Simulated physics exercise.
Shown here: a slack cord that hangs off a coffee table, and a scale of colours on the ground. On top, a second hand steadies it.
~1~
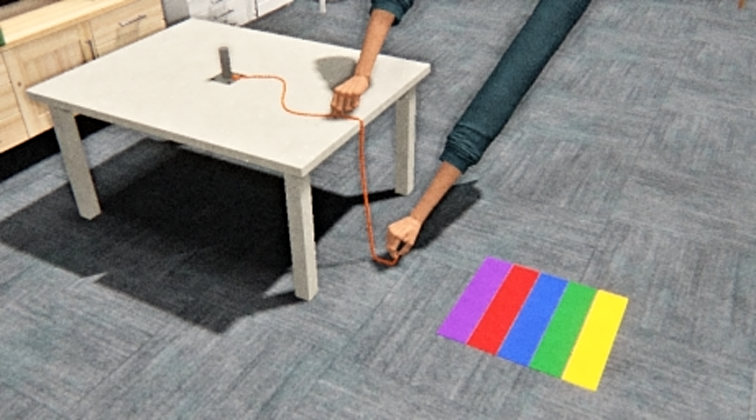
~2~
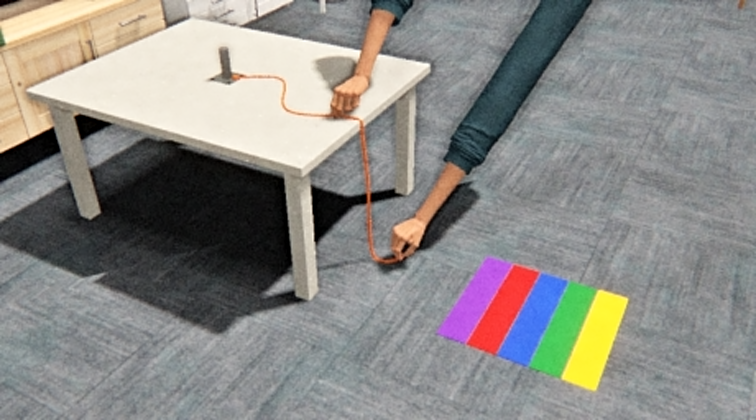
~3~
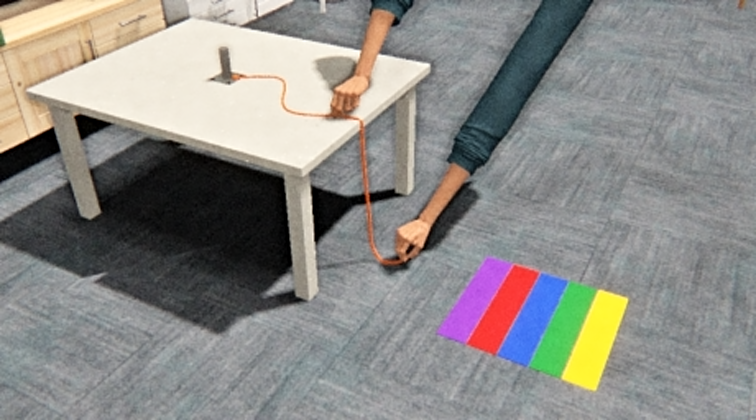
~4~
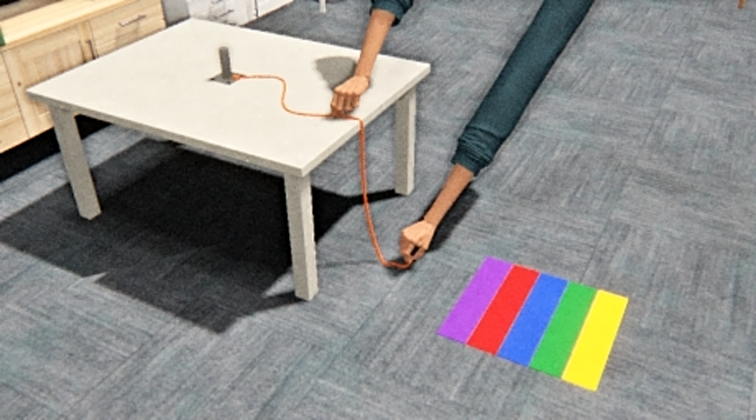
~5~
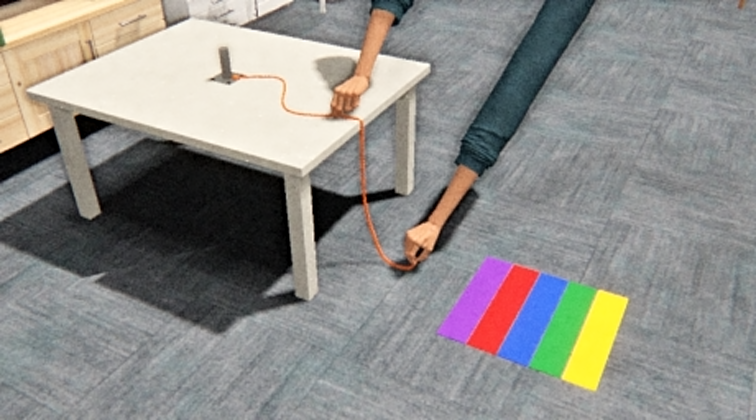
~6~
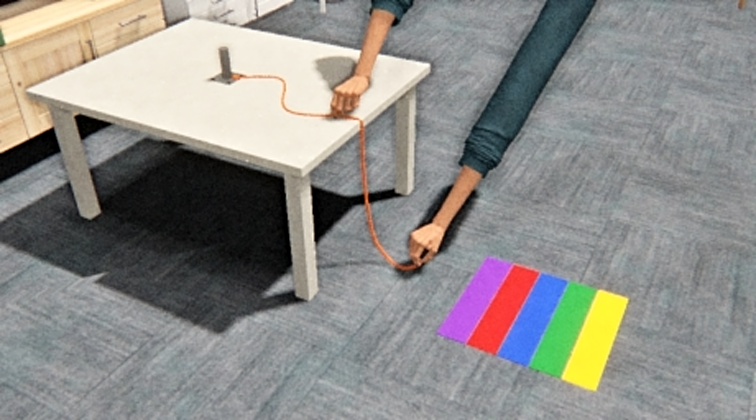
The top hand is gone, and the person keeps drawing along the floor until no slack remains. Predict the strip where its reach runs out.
Its reach runs out at the blue strip.
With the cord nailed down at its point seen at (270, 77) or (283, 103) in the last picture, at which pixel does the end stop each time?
Near (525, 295) and (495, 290).
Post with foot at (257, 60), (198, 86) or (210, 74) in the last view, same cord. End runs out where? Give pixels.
The first try gives (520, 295), the second (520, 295) and the third (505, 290).
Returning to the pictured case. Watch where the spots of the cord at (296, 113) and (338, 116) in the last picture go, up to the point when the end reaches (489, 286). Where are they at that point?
They end up at (340, 111) and at (365, 135).
Soon after, end near (489, 286); over purple.
After that, end near (520, 296); over red.
At the stop, end near (538, 302); over blue. It gets as far as the blue strip.
